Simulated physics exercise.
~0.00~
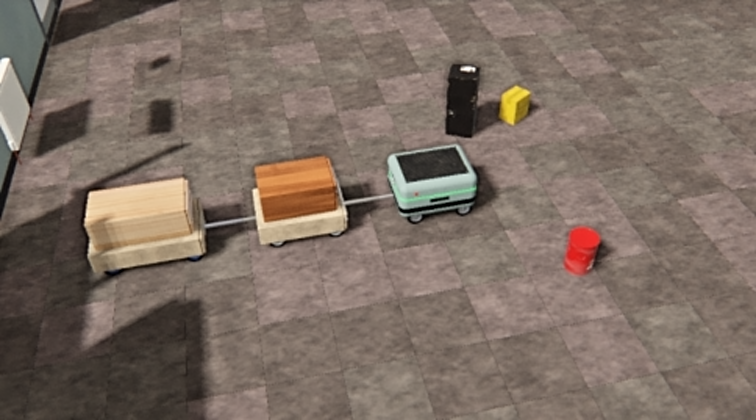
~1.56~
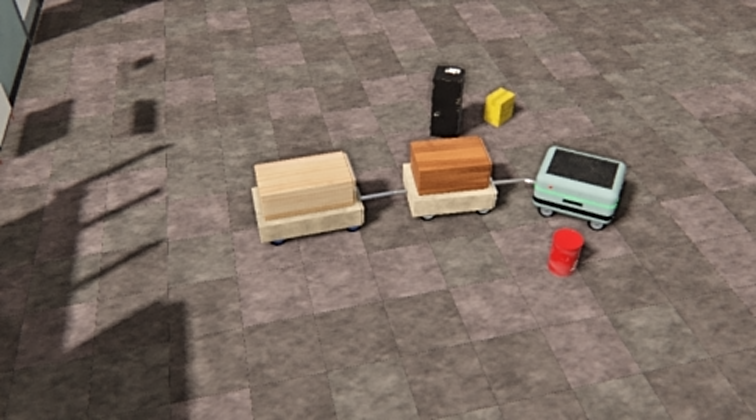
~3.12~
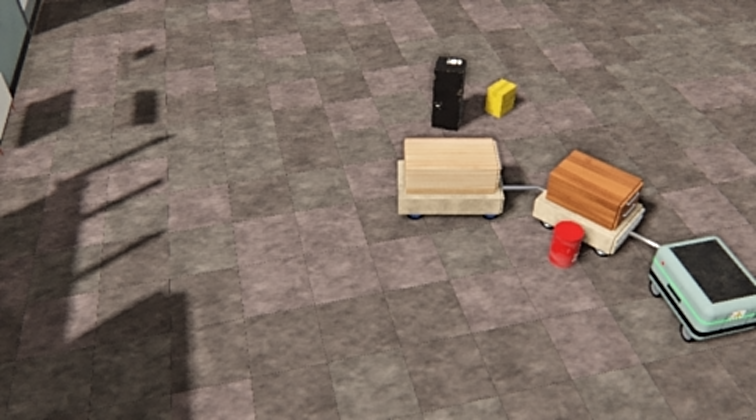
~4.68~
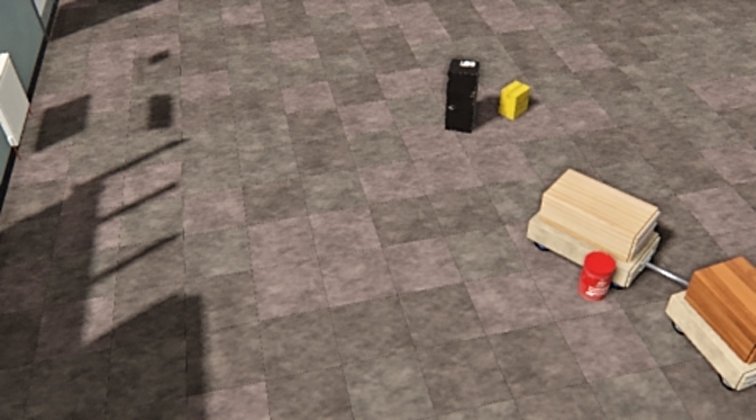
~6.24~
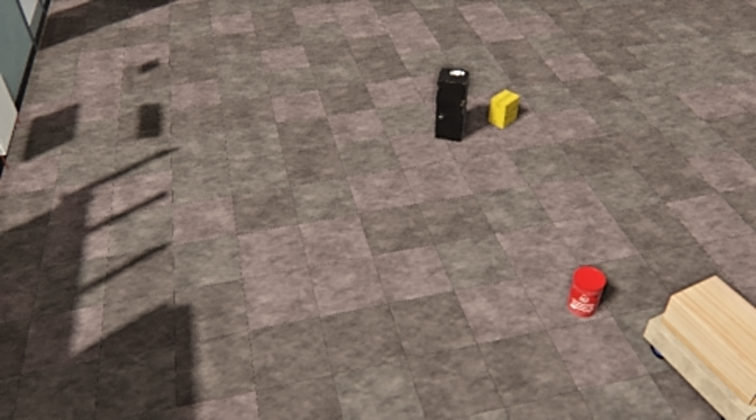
On a gray tiled floor, a mint-green tug pulls two carts loaded with wooden blocks rightward, then curves down past a red pail, which shifts slightly and stays upright as the last cart rounds it, while the black and yellow boxes stay put.
